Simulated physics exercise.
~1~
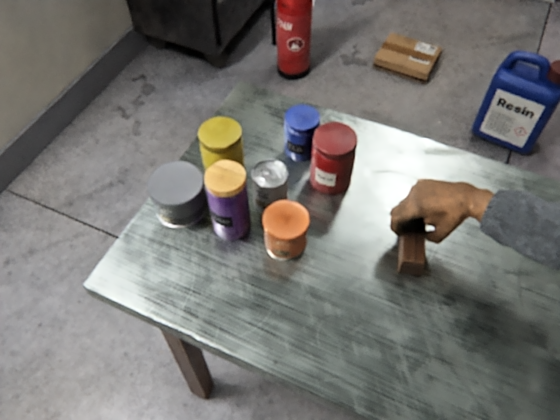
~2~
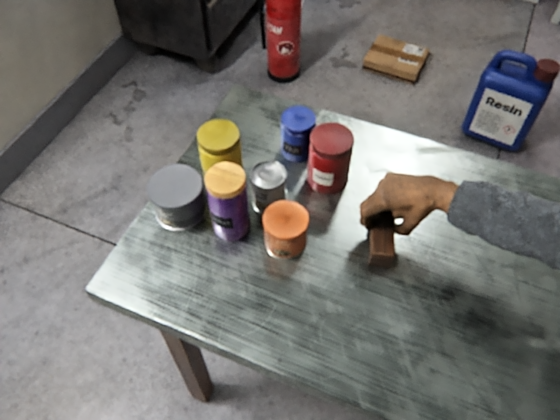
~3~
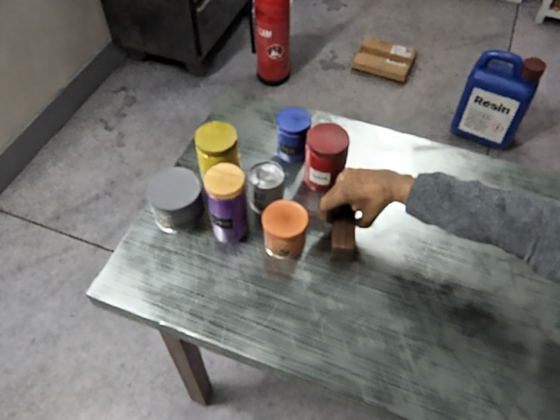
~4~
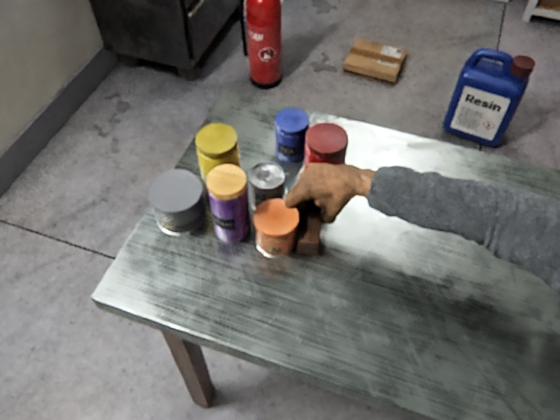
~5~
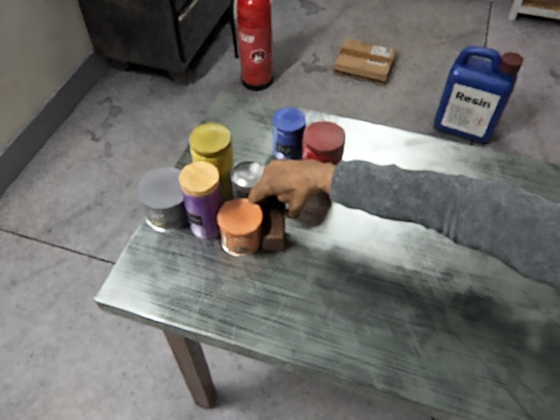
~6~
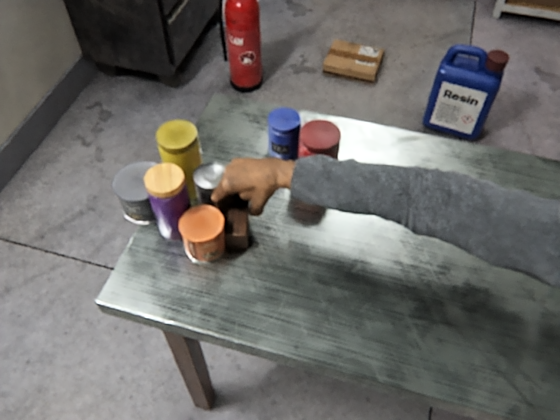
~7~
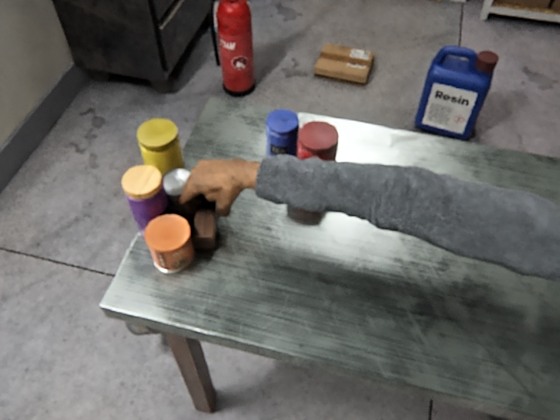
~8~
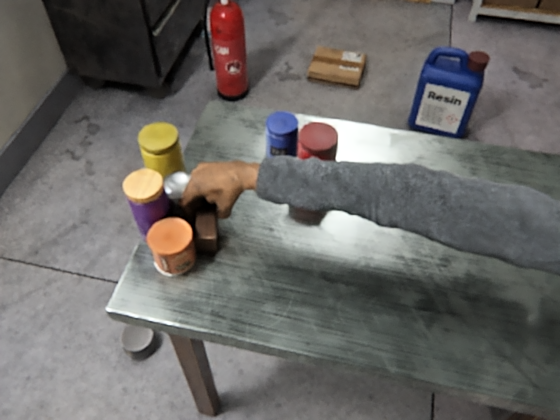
A hand in a grey sleeve grips a small brown block on a worn, grey-green tabletop, seen from above at an angle, beside a cluster of closed containers. Grey, yellow, purple, white and orange ones stand toward the left end, with blue and red jars behind; a fire extinguisher, cardboard box and blue resin jug sit on the floor. The hand slides the block left until it meets the orange tin, then pushes the group along. The grey tub drops off the table's end. The block stops, leaving the orange, white, yellow and purple containers shifted but standing, while blue and red stay put.
